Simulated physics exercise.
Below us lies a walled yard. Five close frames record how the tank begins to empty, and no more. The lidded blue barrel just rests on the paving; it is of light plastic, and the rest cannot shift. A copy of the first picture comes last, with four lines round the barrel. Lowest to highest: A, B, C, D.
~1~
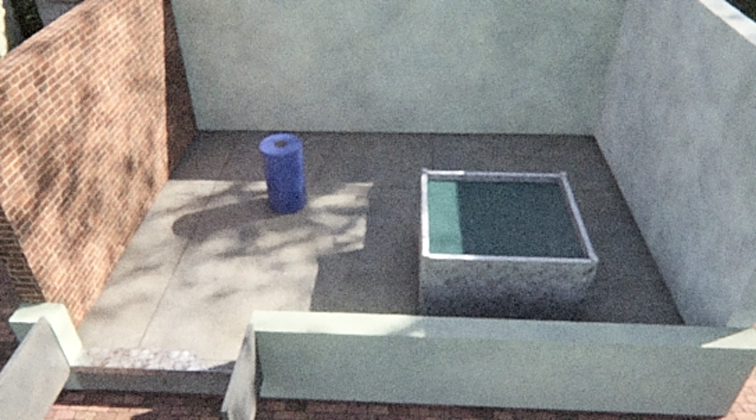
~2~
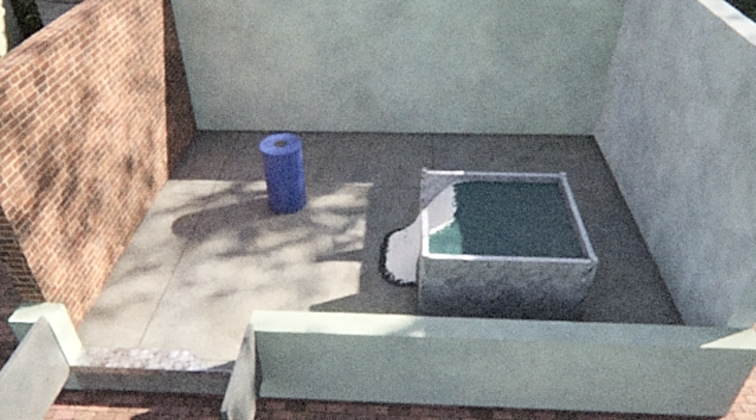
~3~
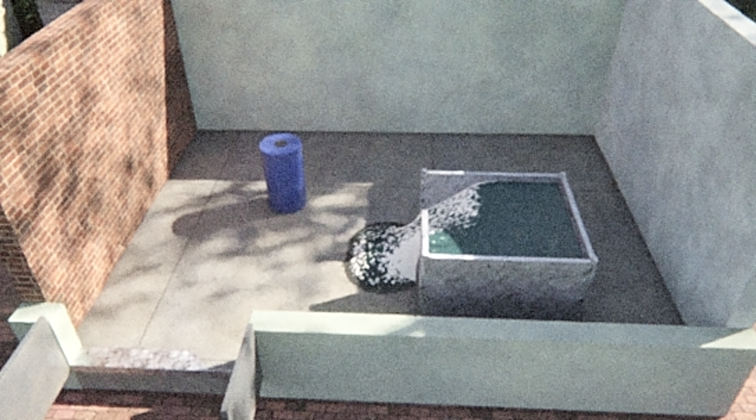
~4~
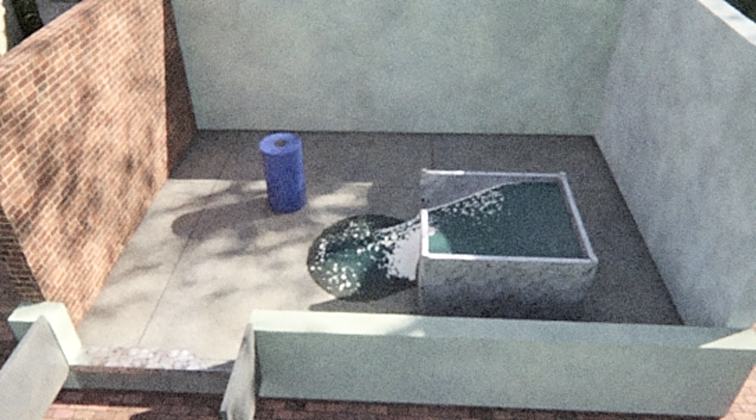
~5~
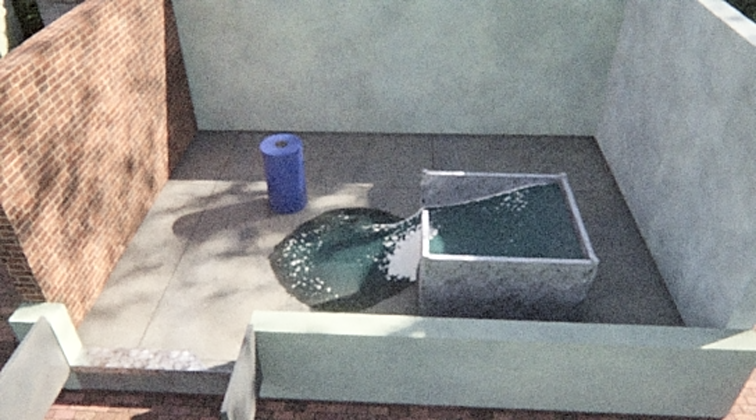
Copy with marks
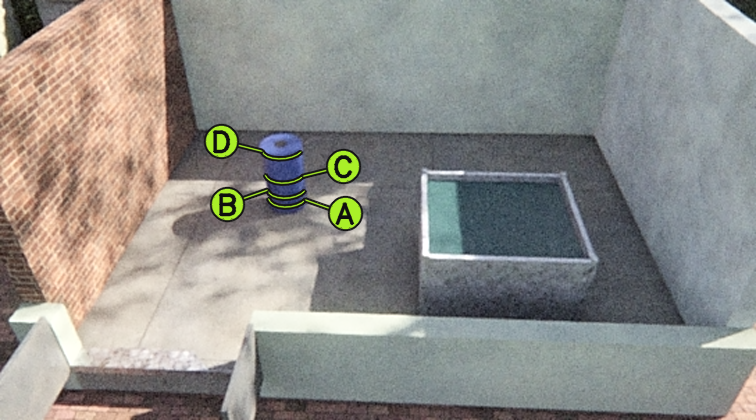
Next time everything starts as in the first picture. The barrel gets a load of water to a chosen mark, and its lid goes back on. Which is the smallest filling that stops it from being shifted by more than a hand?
That is mark C.
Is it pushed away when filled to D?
No.
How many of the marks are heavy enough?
Two of the four.
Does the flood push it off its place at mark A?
Yes.
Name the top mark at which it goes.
Mark B.
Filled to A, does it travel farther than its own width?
Yes.
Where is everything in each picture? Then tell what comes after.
Lid of the blue barrel at (282, 144); tank full, its middle at (500, 218); open gate at (159, 311), in the first picture.
In the second picture, 1 % of the ground under water, its edge towards the barrel at (397, 233).
In the third picture, 3 % of the ground under water, its edge towards the barrel at (359, 239).
In the fourth picture, 6 % of the ground under water, its edge towards the barrel at (345, 222).
Lid of the blue barrel at (282, 144); 9 % of the ground under water, its edge towards the barrel at (309, 225), in the fifth picture.
In lime, A at (284, 207); B at (283, 198); C at (281, 183); D at (278, 158); from the bottom up A, B, C, D.
With A, it is pushed about 3 times its own width away.
With B, it is pushed about its own width away.
With C, it does not move.
With D, it does not move.
